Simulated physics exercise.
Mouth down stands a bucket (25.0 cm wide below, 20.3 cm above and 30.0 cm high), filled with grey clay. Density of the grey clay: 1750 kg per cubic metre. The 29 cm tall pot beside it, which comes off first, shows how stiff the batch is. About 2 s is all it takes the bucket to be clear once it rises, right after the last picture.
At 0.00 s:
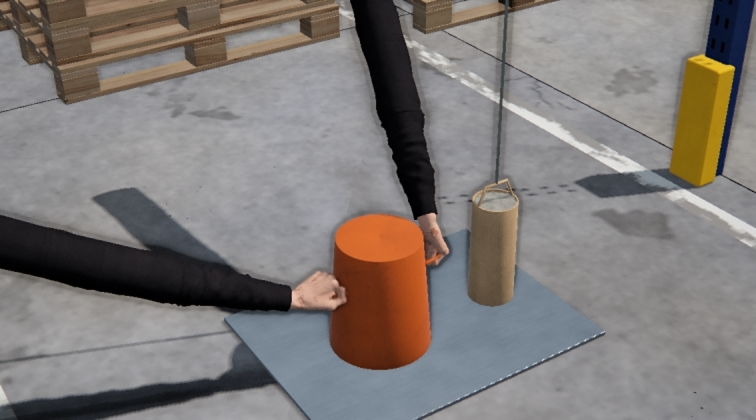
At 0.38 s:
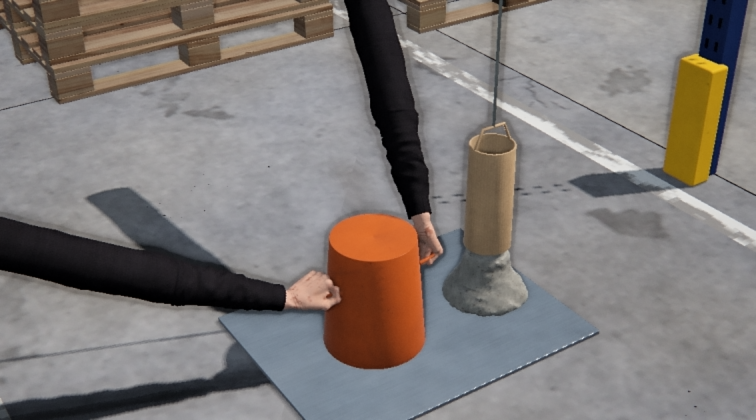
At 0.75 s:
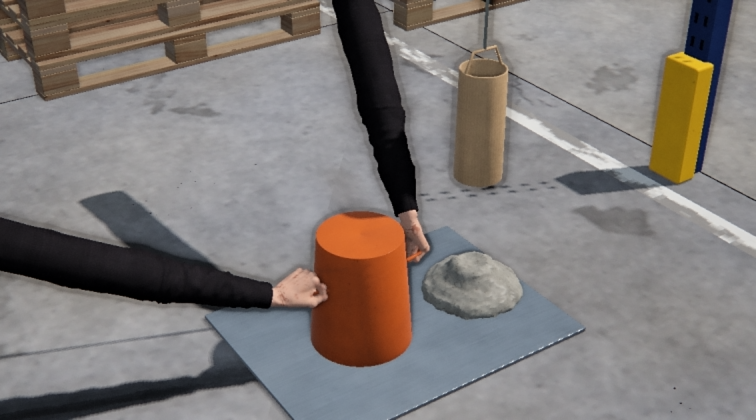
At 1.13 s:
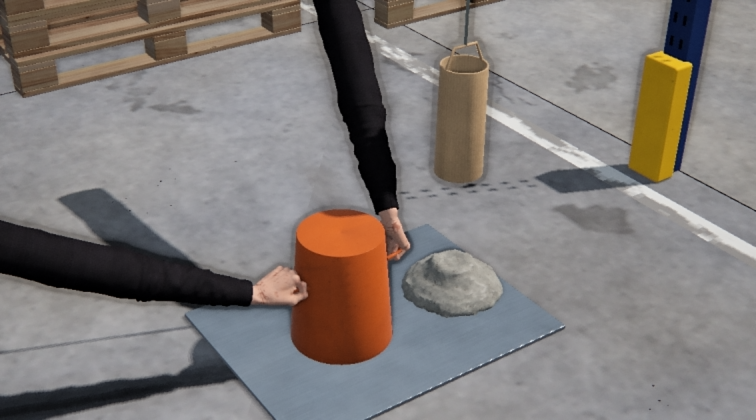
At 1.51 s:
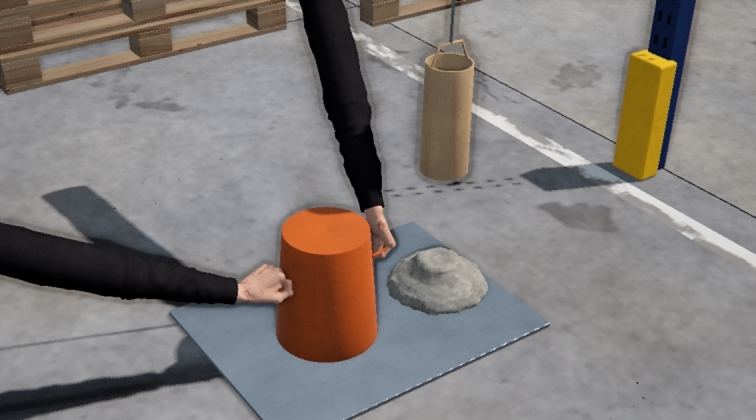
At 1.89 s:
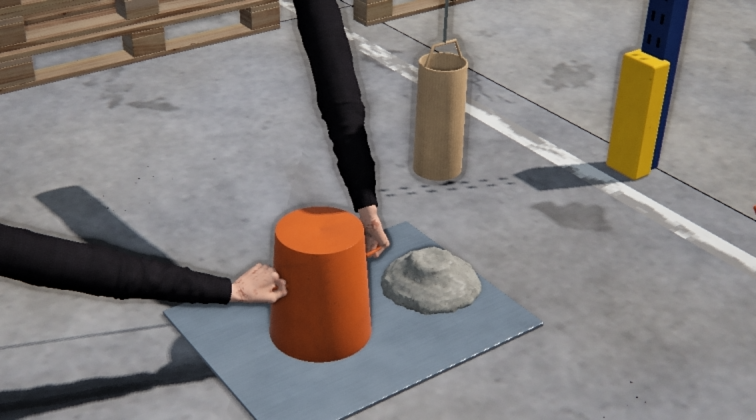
Tan cylinder on a line lifting off a grey mound that slumps wider, while two hands stay at an unmoved orange bucket.
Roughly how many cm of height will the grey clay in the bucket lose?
About 19 cm.
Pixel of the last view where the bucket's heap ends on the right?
I'd point to somewhere near (418, 335).
After 2.4 s, the bucket is up 7.3 cm; the grey clay has come down 8.2 cm to 22 cm and is 38 cm wide.
After 2.9 s, the bucket is up 19 cm; the grey clay has come down 19 cm to 11 cm and is 49 cm wide.
After 3.4 s, the bucket is up 31 cm; the grey clay has come down 19 cm to 11 cm and is 49 cm wide.
After 4.0 s, the bucket is clear; the grey clay has come down 19 cm to 11 cm and is 49 cm wide.
After 4.6 s, at rest, the bucket is clear; the grey clay has come down 19 cm to 11 cm and is 49 cm wide.
